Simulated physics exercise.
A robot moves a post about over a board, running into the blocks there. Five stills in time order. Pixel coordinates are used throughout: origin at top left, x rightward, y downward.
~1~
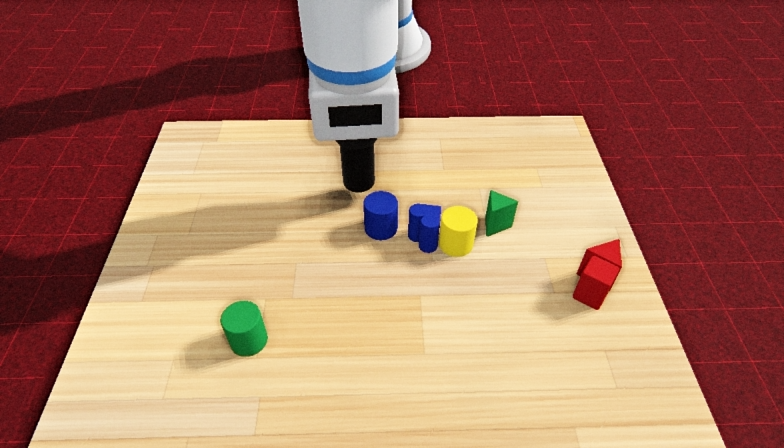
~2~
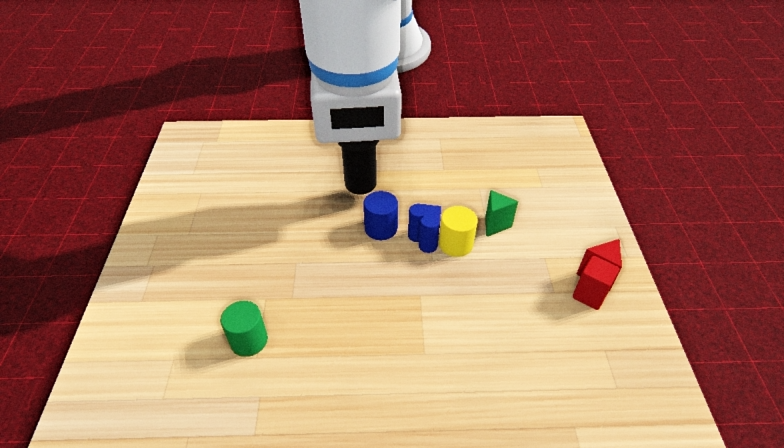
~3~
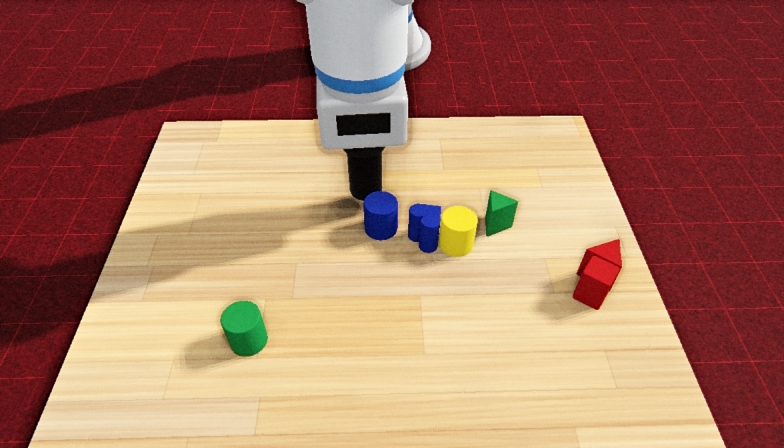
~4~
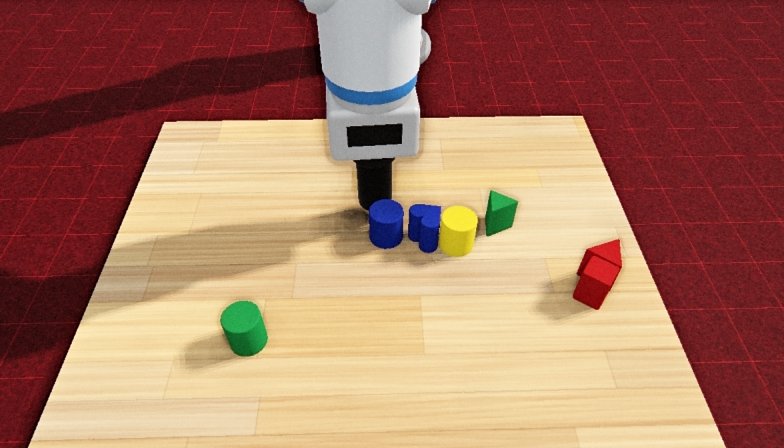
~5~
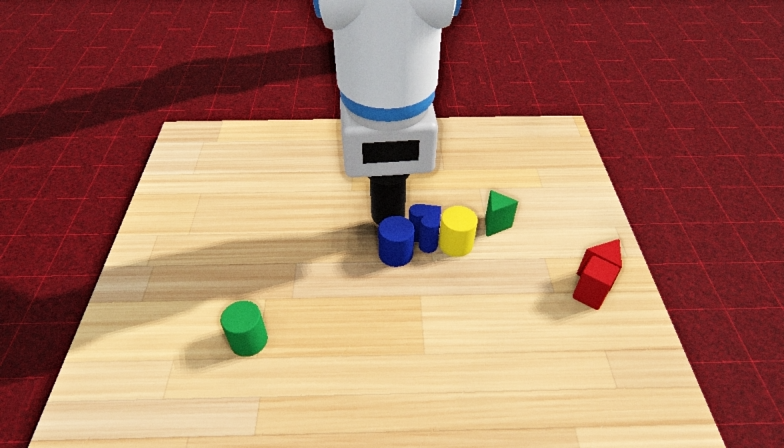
At first, a robot arm's black post stands just behind a blue cylinder on a wooden board scattered with blue, yellow, green and red blocks. The post edges forward and slightly right, meets the cylinder and pushes it a short way toward the viewer, while the other blocks stay put.
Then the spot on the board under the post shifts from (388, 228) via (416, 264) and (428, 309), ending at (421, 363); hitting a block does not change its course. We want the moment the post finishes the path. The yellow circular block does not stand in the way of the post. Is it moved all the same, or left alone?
Gets moved.
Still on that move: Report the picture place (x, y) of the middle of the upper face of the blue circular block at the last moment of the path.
Its top middle is near (379, 336).
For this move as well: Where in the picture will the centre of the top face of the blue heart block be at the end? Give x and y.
I predict (459, 236).
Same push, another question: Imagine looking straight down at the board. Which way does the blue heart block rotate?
Overhead view: Anti-clockwise.
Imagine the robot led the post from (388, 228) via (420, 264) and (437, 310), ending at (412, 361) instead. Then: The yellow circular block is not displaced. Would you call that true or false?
The statement is incorrect.
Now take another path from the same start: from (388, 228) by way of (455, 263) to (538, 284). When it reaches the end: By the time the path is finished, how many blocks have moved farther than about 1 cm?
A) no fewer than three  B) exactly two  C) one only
It's A.
The first path, step by step. One third of the way, post (418, 253); blue circular block (410, 268); blue heart block (455, 232), turned 55° anticlockwise; yellow circular block (484, 220).
Two thirds of the way, post (429, 299); blue circular block (401, 308); blue heart block (459, 236), turned 75° anticlockwise; yellow circular block (484, 220).
At the end, post (421, 352); blue circular block (379, 336); blue heart block (459, 236), turned 75° anticlockwise; yellow circular block (484, 220).
